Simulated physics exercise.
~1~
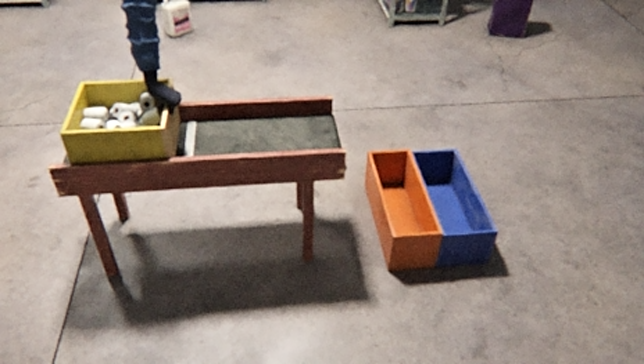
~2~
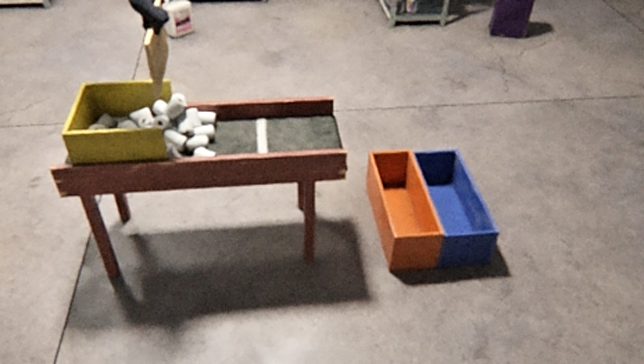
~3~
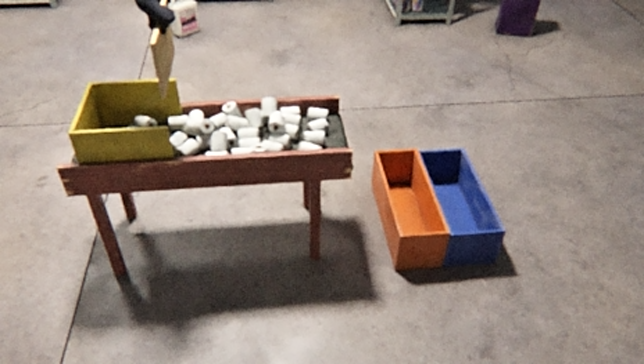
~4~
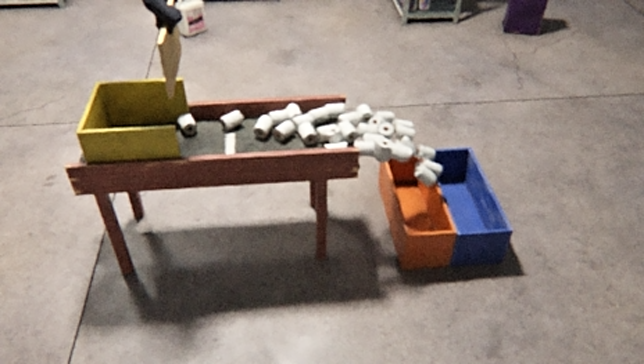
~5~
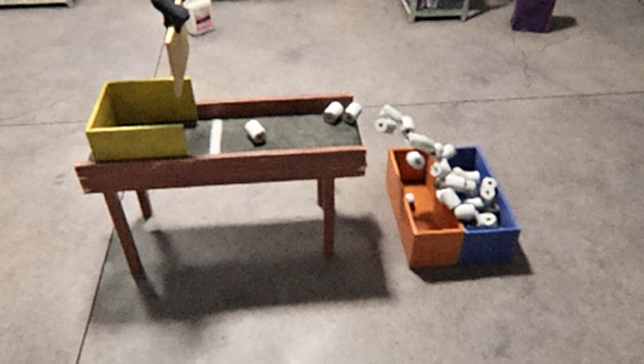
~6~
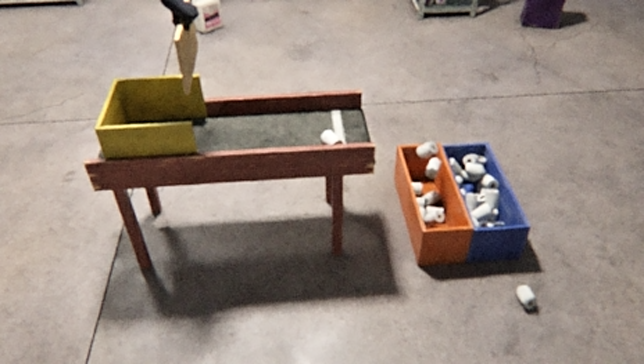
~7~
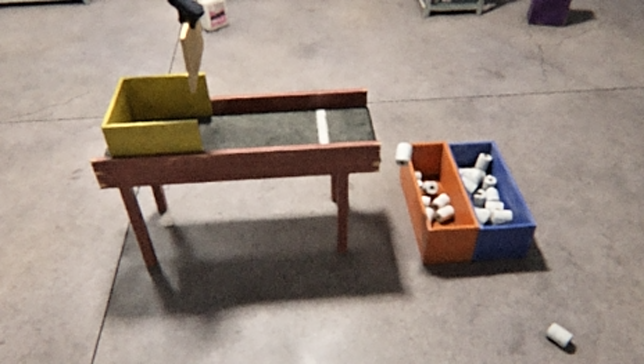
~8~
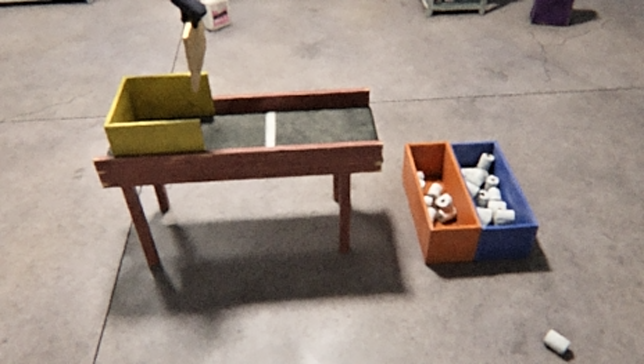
To begin with, white rolls sit piled in a yellow pen at the left end of a conveyor table, with an orange tub and a blue tote standing on the floor to the right. A dark mechanical arm lifts the gate, and the belt carries the rolls rightward in a loose, tumbling spread. They pour off the far end and drop into both containers, while a few stragglers follow behind. One roll lands on the floor beyond the blue tote and rolls a short way. Finally the belt is empty, with more rolls in the blue tote than the orange tub.
